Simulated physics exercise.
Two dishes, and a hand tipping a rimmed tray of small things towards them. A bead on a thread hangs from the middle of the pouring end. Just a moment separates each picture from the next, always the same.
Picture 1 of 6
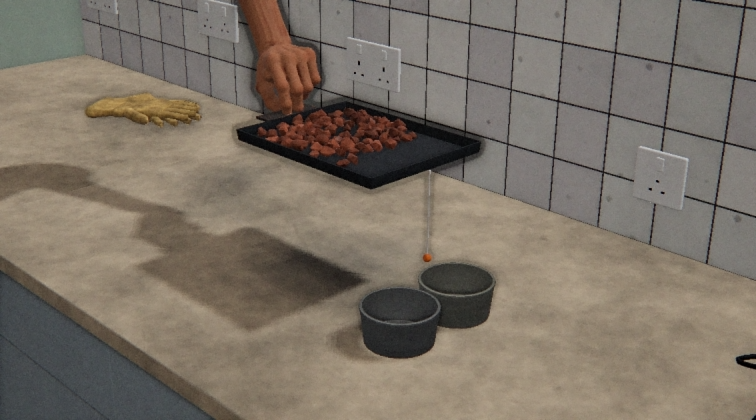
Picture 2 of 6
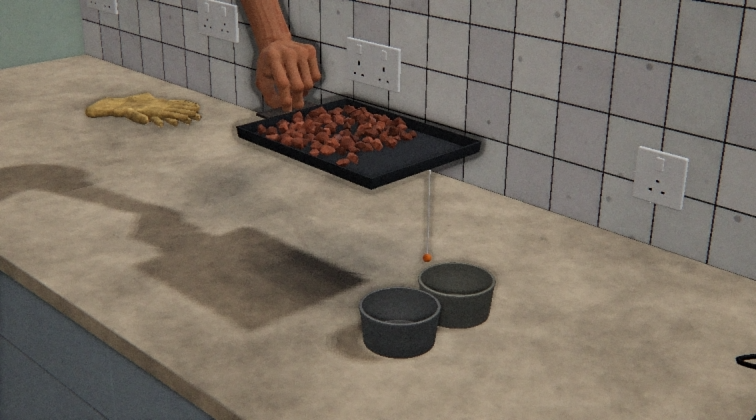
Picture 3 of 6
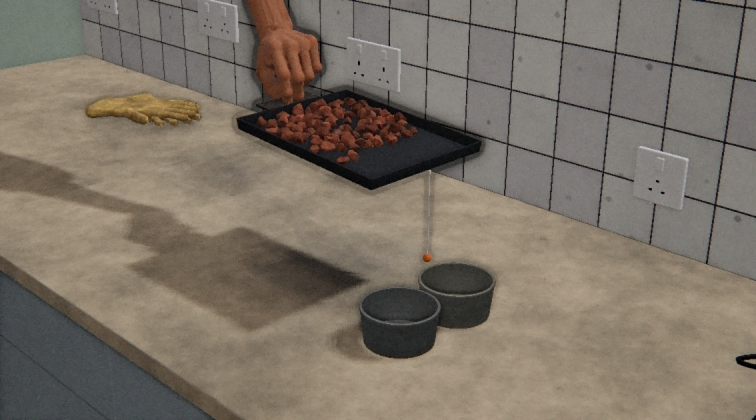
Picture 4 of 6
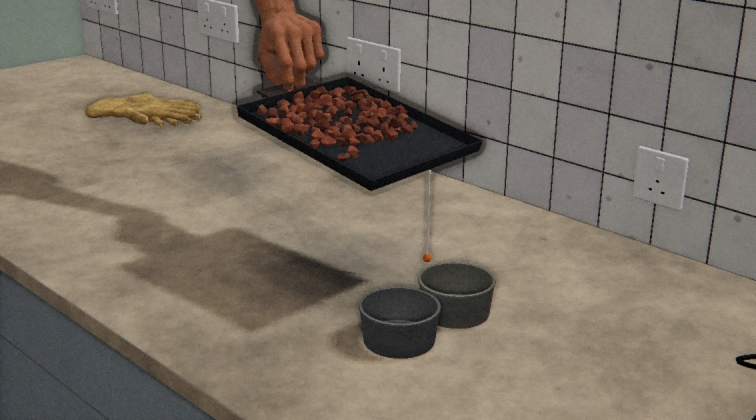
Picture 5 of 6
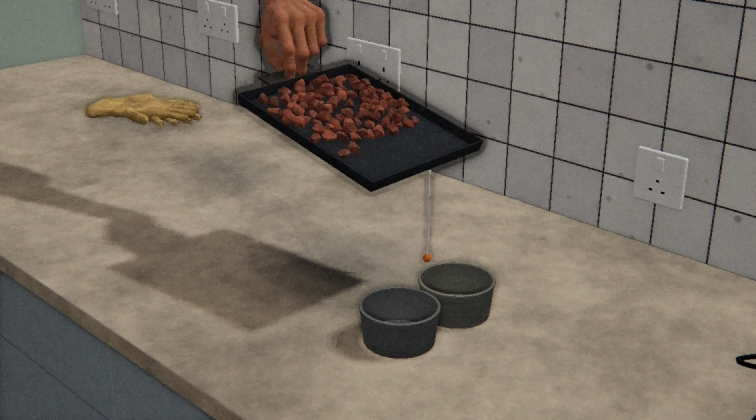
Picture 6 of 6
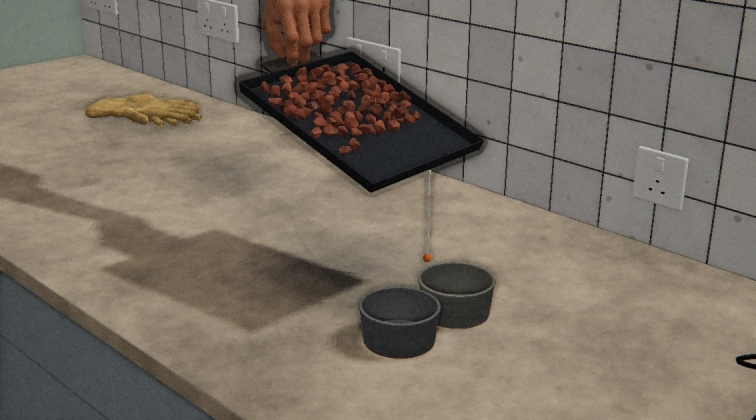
A kitchen worktop with a mottled beige surface runs beneath a grey tiled wall with white sockets, seen from above at an angle. A hand holds a black rimmed tray of reddish-brown lumps, an orange bead hanging below its near end, with two dark grey dishes at centre right and a yellow glove at left. The hand gradually raises the tray's far end, steepening its slope, while the camera stays still.
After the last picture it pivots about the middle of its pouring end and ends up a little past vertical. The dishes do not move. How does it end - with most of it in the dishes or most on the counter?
It ends with most in the dishes.
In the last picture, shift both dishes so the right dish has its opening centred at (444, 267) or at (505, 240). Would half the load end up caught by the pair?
At place one a lesser share; at place two a lesser share.
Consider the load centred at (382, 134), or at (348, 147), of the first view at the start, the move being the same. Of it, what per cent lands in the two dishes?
Near 70 per cent and near 80 per cent.
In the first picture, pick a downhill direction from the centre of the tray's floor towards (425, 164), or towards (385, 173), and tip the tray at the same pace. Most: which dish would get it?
Place one gives the rightmost dish, place two gives the leftmost dish.
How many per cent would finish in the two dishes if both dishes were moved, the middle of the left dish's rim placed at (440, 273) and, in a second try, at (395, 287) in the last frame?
20, then 30 %.
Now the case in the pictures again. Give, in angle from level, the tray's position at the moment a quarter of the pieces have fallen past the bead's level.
Around 75° at that moment.
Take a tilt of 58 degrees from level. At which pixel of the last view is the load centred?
Roughly (418, 147).
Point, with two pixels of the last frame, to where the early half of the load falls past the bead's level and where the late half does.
The early half goes through (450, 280), the late half through (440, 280).
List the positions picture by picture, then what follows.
In the first frame, corners of the pouring end at (371, 177) and (479, 141), level; middle of the load at (345, 136), bits of crushed brick; left dish at (428, 333); right dish at (485, 305); bead on its thread at (427, 258).
In the second frame, corners of the pouring end at (371, 178) and (479, 141), level; middle of the load at (346, 134).
In the third frame, corners of the pouring end at (372, 178) and (480, 141), tipped barely, lowest at the left corner; middle of the load at (346, 129).
In the fourth frame, corners of the pouring end at (372, 180) and (480, 140), tipped a little, lowest at the left corner; middle of the load at (346, 121).
In the fifth frame, corners of the pouring end at (373, 181) and (481, 140), tipped a little, lowest at the left corner; middle of the load at (348, 113).
In the sixth frame, corners of the pouring end at (373, 182) and (482, 140), tipped clearly, lowest at the left corner; middle of the load at (349, 105); left dish at (428, 333); right dish at (485, 305).
Soon, tray tipped steeply; nearly all on the tray; a small part in the air.
A while on, tray tipped right over; about half on the tray; a small part in the left dish; about a quarter in the right dish; a small part outside both; a small part in the air.
Towards the end, tray tipped past a quarter turn; about a third in the left dish; about half in the right dish; about a quarter outside both.
Finally, tray tipped past a quarter turn; about a third in the left dish; about half in the right dish; about a quarter outside both.
